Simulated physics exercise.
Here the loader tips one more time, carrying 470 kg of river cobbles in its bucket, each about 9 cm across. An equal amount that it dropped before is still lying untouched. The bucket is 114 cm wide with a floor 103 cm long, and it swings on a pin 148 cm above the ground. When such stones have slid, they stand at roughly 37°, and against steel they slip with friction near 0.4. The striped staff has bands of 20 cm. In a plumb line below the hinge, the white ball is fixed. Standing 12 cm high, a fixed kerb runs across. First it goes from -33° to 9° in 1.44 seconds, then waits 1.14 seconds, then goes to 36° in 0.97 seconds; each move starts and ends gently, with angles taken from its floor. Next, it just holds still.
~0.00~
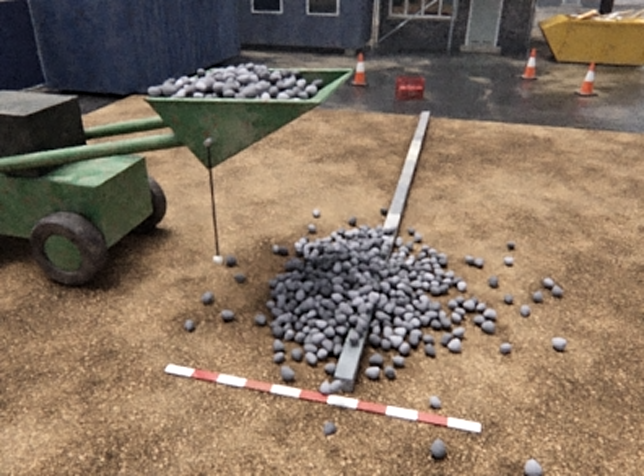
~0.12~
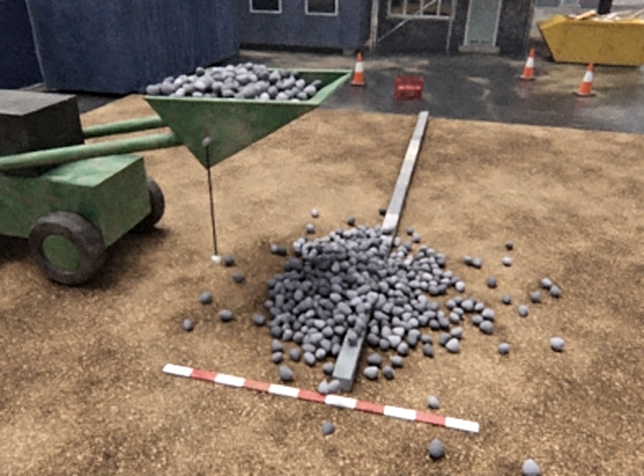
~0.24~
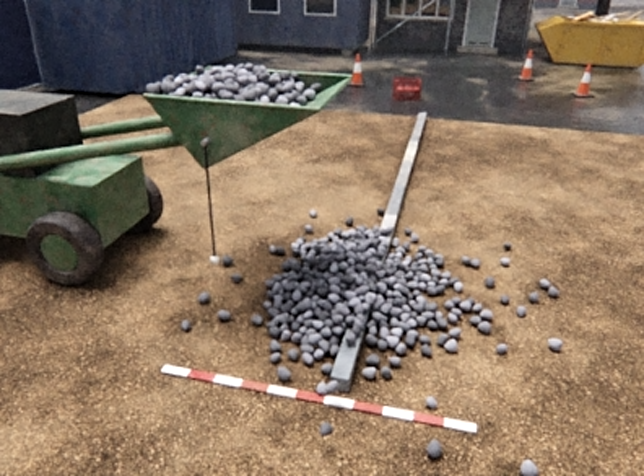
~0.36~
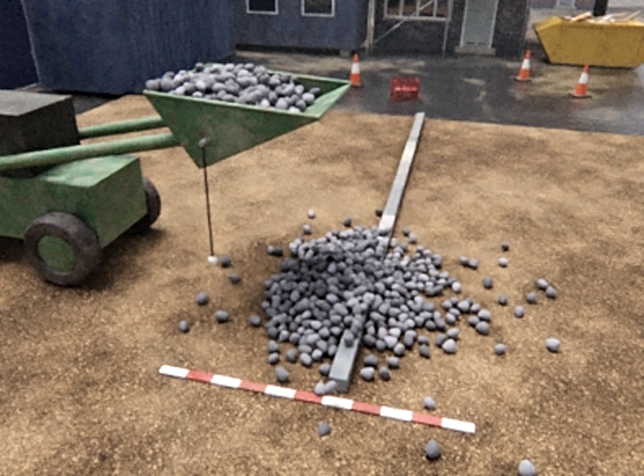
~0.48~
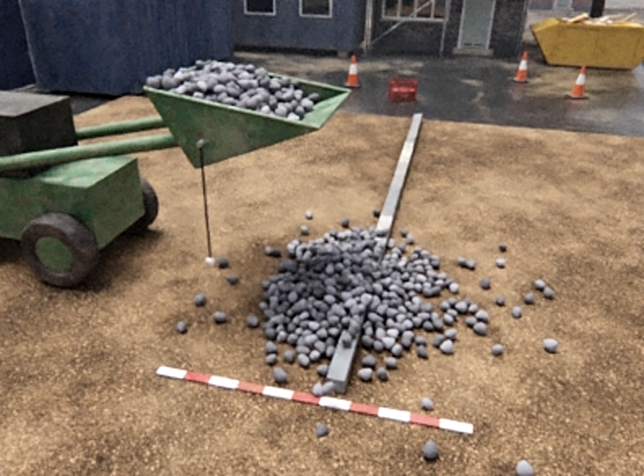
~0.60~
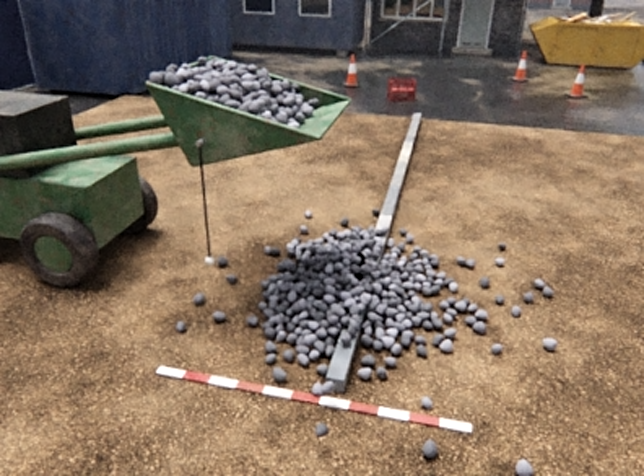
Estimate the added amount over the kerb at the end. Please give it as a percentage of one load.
Roughly 46 per cent of a load.
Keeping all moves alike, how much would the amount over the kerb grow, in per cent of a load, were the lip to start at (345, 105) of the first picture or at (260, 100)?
I'd expect near 75 per cent first and near 5 per cent next.
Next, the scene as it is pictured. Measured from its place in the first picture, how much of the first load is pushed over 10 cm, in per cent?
Roughly 5 percent.
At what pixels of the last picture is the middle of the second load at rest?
Roughly pixel (363, 275) in the last view.
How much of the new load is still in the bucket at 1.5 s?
100 %.
After 1.1 s the floor is at 2°; in per cent of one load, 100 in the bucket, 72 on this side of the kerb, 29 over the kerb; the foremost stones are at (525, 304).
After 1.5 s the floor is at 9°; in per cent of one load, 100 in the bucket, 72 on this side of the kerb, 29 over the kerb; the foremost stones are at (525, 304).
After 4.0 s the floor is at 36°; in per cent of one load, 6 in the bucket, 141 on this side of the kerb, 54 over the kerb; the foremost stones are at (536, 305).
After 6.7 s the floor is at 36°; in per cent of one load, 0 in the bucket, 126 on this side of the kerb, 75 over the kerb; the foremost stones are at (540, 316). Net gain over the kerb, 46.
